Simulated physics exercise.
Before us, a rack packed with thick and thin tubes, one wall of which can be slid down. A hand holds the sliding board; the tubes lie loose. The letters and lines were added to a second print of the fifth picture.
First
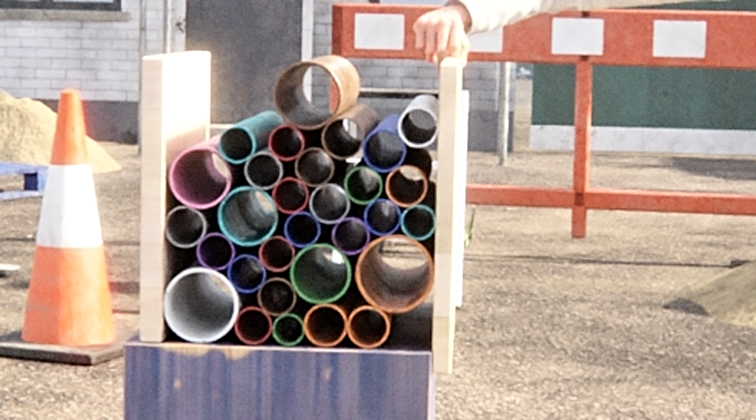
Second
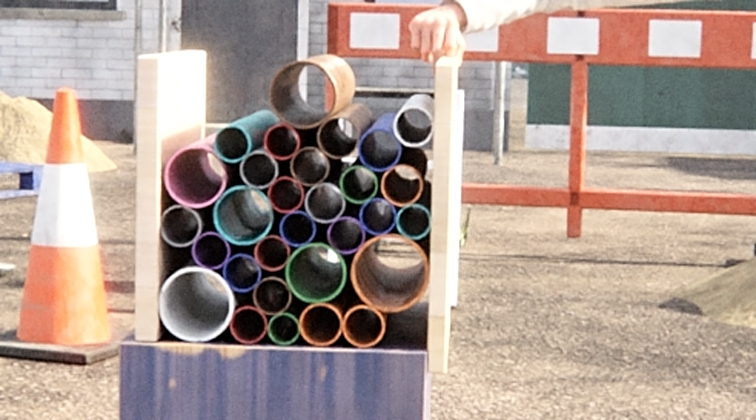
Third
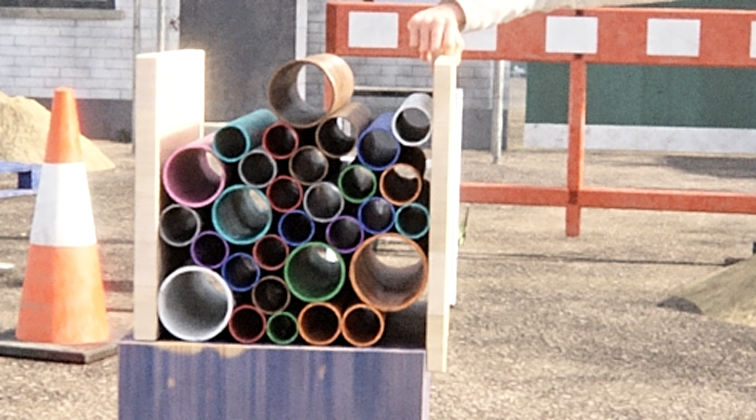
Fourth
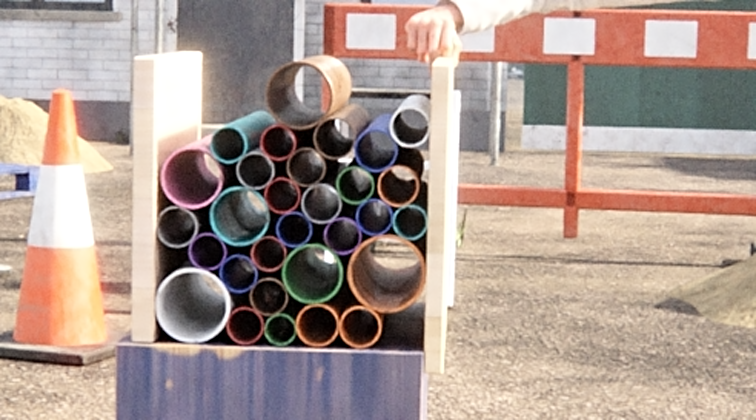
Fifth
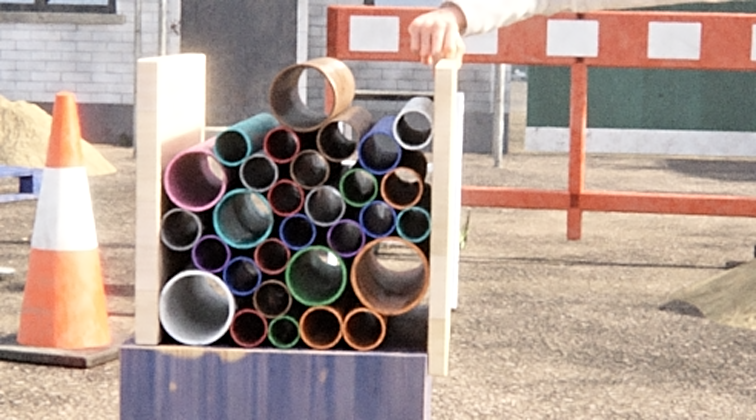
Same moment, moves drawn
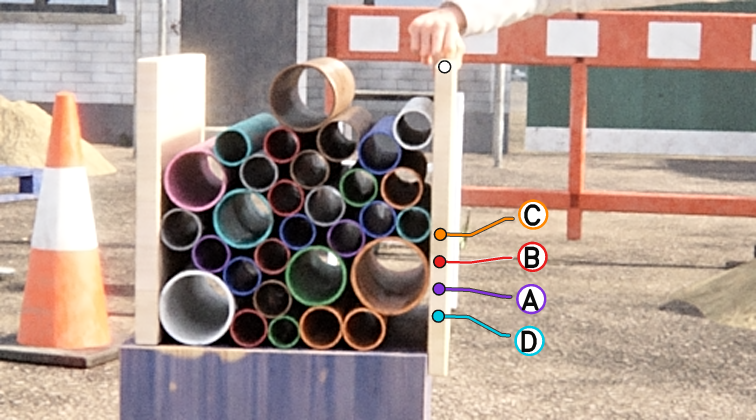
Loose thick and thin tubes in pink, turquoise, green, purple, white and orange, with a brown one on top, are stacked open ends forward between two pale boards above a blue wooden front. The rack is seen straight on in a gravel yard, with a striped cone at left and a red-and-white barrier behind. A hand rests on the right board as the view shifts slightly; the tubes barely move.
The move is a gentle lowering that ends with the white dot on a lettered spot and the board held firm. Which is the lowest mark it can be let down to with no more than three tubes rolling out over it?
The answer is mark C.
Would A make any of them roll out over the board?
Yes, at A.
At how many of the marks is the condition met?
The number is one.
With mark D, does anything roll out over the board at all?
Yes.
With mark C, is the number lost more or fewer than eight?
It loses fewer than eight.
On the copy, A at (439, 289); B at (440, 262); C at (441, 234); D at (438, 316); the white dot at (445, 66).
On C. First, top of the board (433, 154).
Then, top of the board (431, 233).
Finally, top of the board (431, 233), two out over the board.
By contrast, A more than three out over the board; B more than three out over the board; D more than three out over the board.
